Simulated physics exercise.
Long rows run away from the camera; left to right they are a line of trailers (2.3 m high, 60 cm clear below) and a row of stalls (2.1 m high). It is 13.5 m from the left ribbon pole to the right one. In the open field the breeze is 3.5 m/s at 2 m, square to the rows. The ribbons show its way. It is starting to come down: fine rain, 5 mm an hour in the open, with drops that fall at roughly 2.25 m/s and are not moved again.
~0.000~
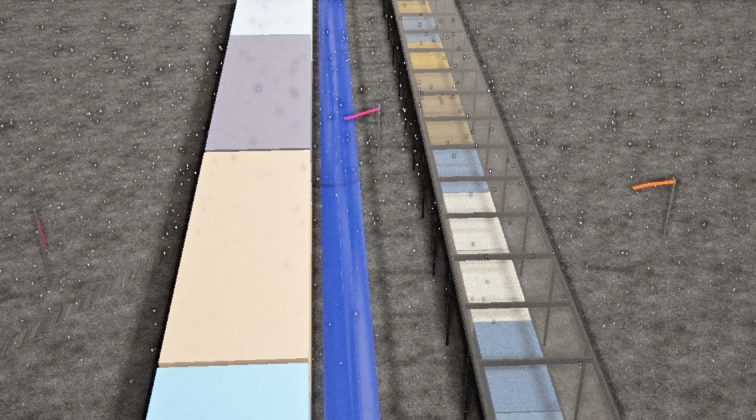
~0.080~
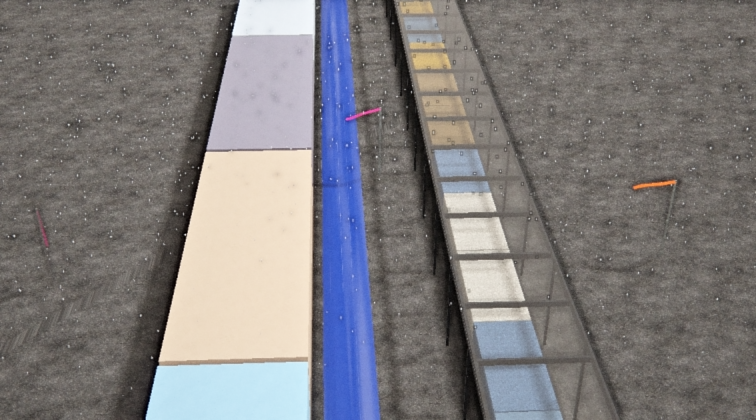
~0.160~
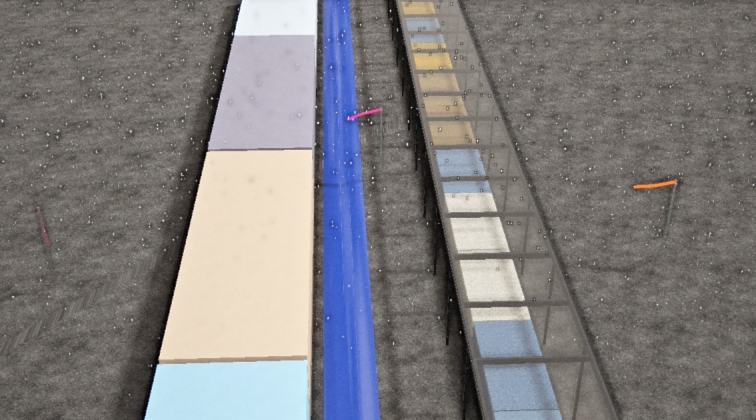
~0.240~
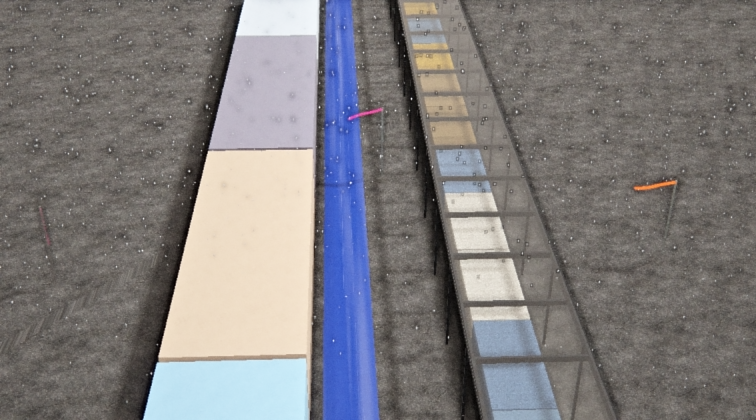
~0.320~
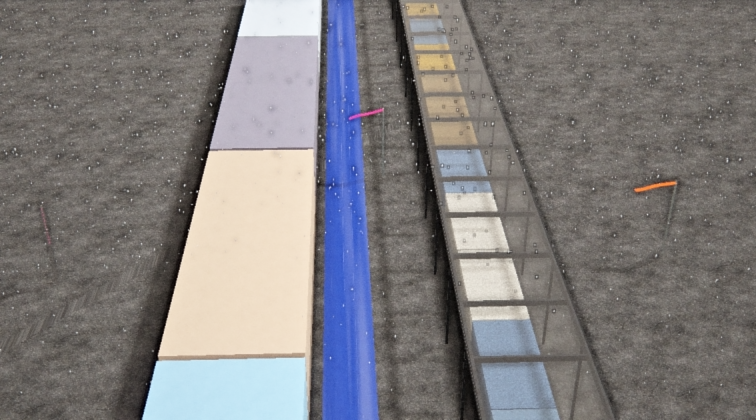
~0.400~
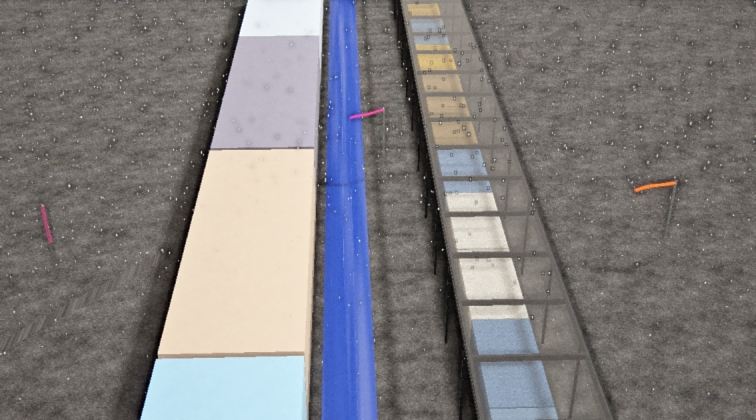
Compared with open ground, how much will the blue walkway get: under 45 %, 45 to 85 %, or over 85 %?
On the blue walkway: Between 45 and 85 % of what open ground gets.
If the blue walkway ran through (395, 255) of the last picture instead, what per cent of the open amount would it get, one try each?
About 0 %.
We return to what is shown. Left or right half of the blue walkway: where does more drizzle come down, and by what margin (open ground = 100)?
The left half, by about 65 points.
After 10 minutes open ground has 0.8 mm and the blue walkway 0.6 mm.
After 30 minutes open ground has 2.5 mm and the blue walkway 1.8 mm.
After 60 minutes open ground has 5.0 mm and the blue walkway 3.5 mm, so the blue walkway has 71 % of the open amount; the left half of it has 103 %, the right half 39 %.
